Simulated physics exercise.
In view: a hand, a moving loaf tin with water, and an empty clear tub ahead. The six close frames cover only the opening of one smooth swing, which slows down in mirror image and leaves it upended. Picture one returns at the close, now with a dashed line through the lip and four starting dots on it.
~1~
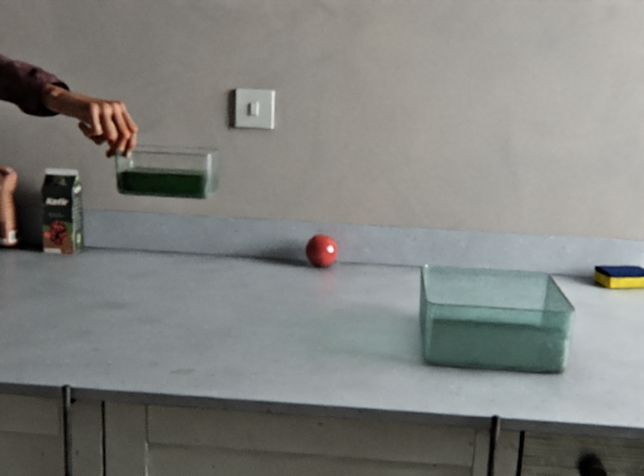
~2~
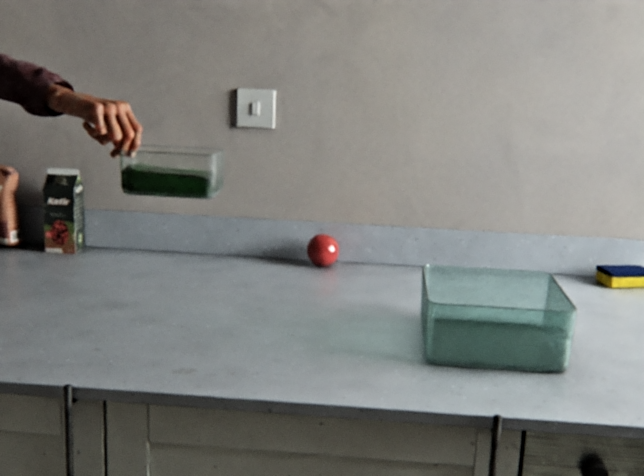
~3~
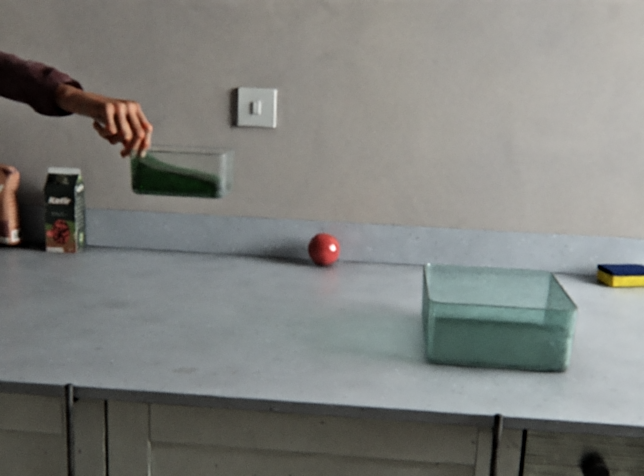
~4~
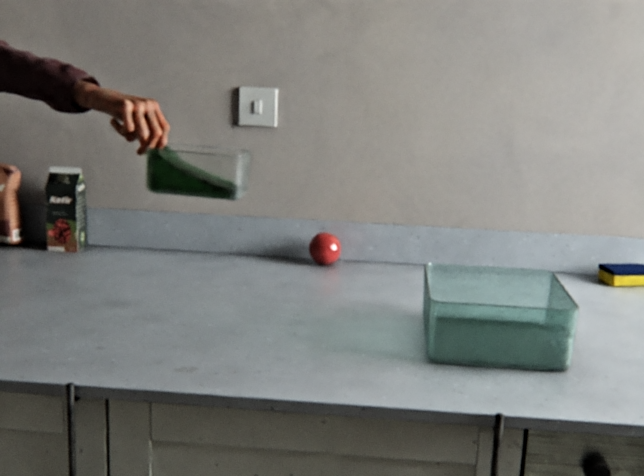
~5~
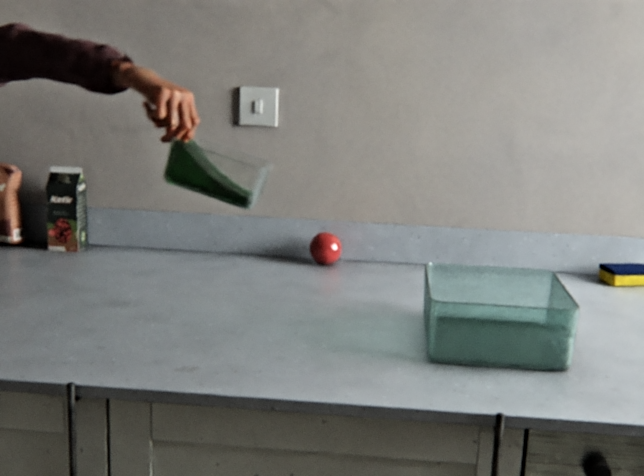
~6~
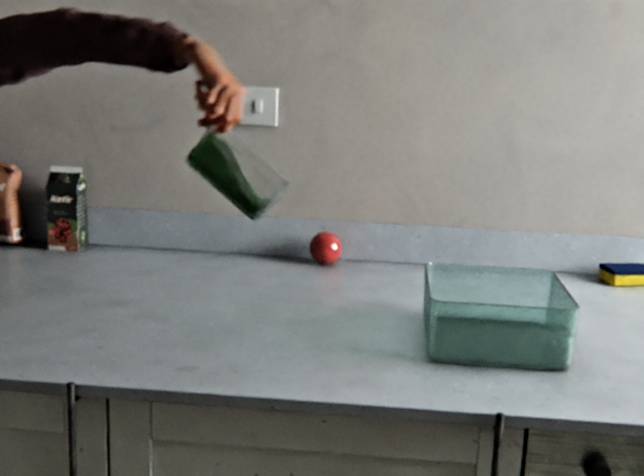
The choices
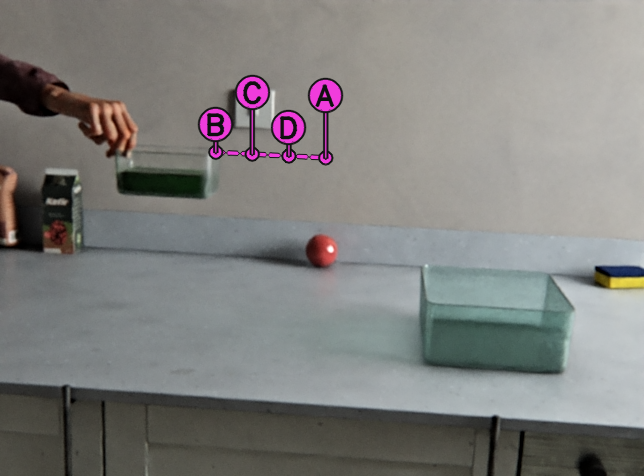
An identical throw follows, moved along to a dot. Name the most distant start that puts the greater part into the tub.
D is the one.
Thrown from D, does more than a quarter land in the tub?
Yes, it does.
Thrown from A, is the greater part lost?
No, not at all.
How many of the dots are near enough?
Two of the four.
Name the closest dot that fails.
It is C.
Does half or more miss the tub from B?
Yes, that goes wrong.
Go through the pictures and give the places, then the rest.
The first frame shows upright, lip at (215, 152); tub from (423, 362) to (566, 372); nothing has left yet.
The second frame shows upright, lip at (219, 152); nothing has left yet.
The third frame shows upright, lip at (229, 151); nothing has left yet.
The fourth frame shows tipped about 2°, lip at (246, 153); nothing has left yet.
The fifth frame shows tipped about 16°, lip at (268, 166); nothing has left yet.
The sixth frame shows tipped about 39°, lip at (287, 187); nothing has left yet.
In magenta, A at (325, 157); B at (215, 152); C at (252, 154); D at (288, 155).
For dot A, about 89 % lands in the tub, 5 % falls short and 6 % goes beside or beyond.
For dot B, about 0 % lands in the tub, 98 % falls short.
For dot C, about 16 % lands in the tub, 79 % falls short and 5 % goes beside or beyond.
For dot D, about 79 % lands in the tub, 9 % falls short and 11 % goes beside or beyond.
